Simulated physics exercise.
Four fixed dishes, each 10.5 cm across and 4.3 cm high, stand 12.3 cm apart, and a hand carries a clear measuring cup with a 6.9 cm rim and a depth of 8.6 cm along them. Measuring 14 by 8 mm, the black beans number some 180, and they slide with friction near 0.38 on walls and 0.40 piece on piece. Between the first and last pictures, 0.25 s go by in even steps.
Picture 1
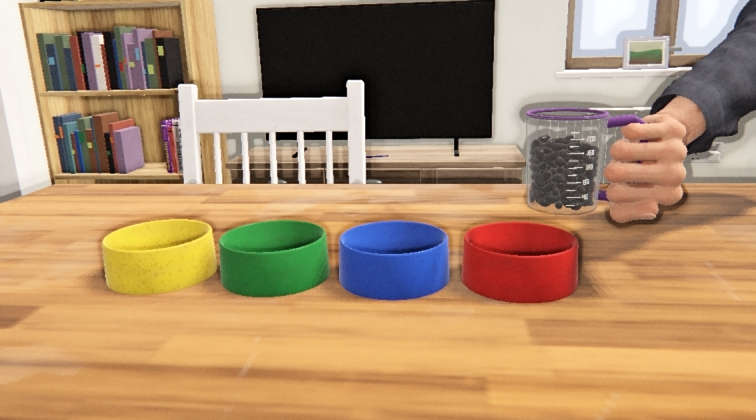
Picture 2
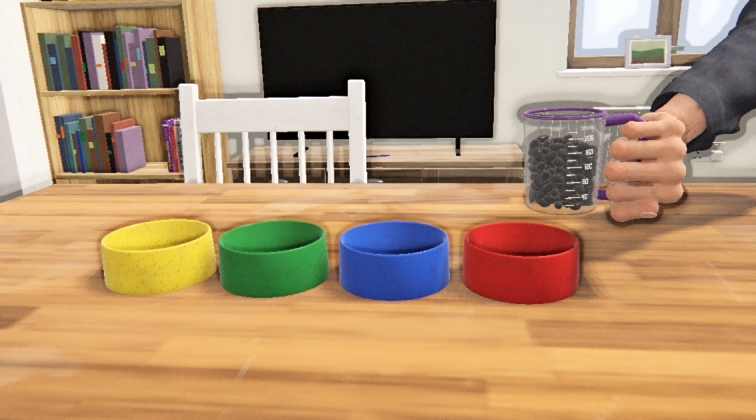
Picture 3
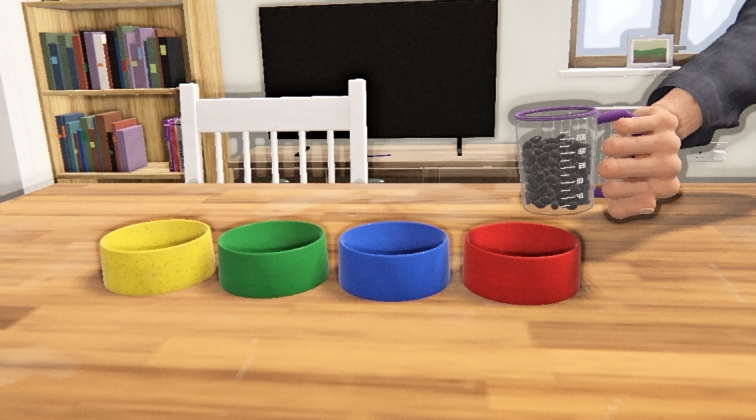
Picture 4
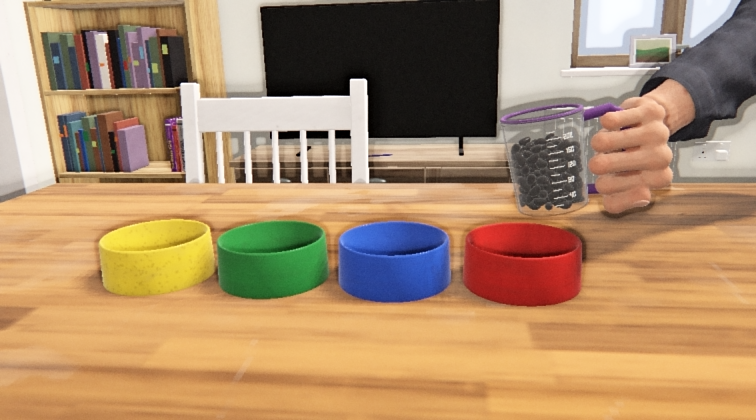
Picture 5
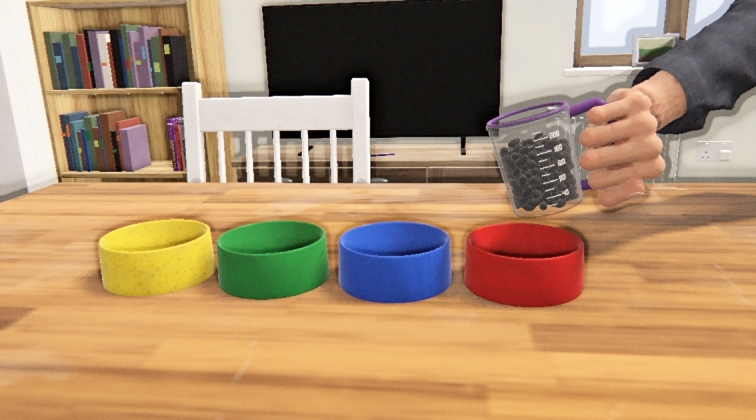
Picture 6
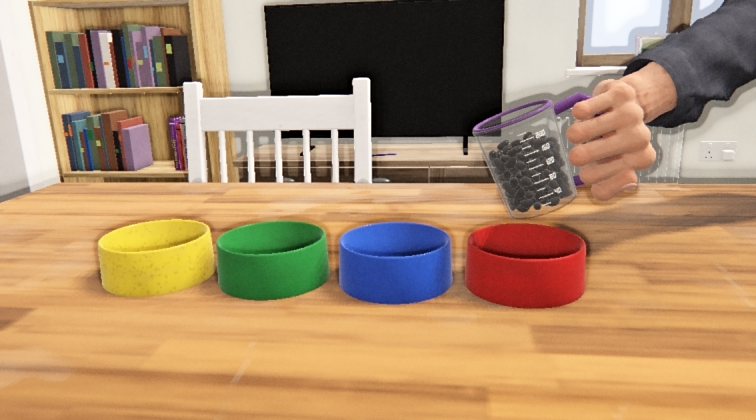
A hand held a clear measuring cup of black beans above a wooden table with yellow, green, blue and red dishes, then moved it slightly left while gradually tilting it toward the left.
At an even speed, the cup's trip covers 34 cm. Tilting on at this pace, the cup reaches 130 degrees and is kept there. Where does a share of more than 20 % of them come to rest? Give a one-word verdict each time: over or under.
Result: Red dish: Gets a fifth at most, blue dish: Gets a fifth at most, green dish: Gets more than a fifth, yellow dish: Gets a fifth at most, counter: Gets a fifth at most.
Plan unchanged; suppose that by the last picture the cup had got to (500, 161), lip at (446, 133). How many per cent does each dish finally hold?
Per cent kept: Red 0, blue 0, green 0, yellow 90.
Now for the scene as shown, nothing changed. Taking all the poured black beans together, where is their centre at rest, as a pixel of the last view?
Roughly pixel (261, 260).
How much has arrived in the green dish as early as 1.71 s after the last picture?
By that moment, around 100 percent has got there.
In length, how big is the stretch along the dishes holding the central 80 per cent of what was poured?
Roughly 6 cm.
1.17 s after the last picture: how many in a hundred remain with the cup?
It works out to about 0 per cent of the load.
Then, 0.70 s after the last picture, tilt 98 degrees; cup holds 100 %.
Then, 1.17 s after the last picture, tilt 130 degrees; cup holds 0 %, green 100 %.
Then, 1.71 s after the last picture, tilt 130 degrees; cup holds 0 %, green 100 %.
In the end, red 0 %, blue 0 %, green 100 %, yellow 0 %, counter 0 %.
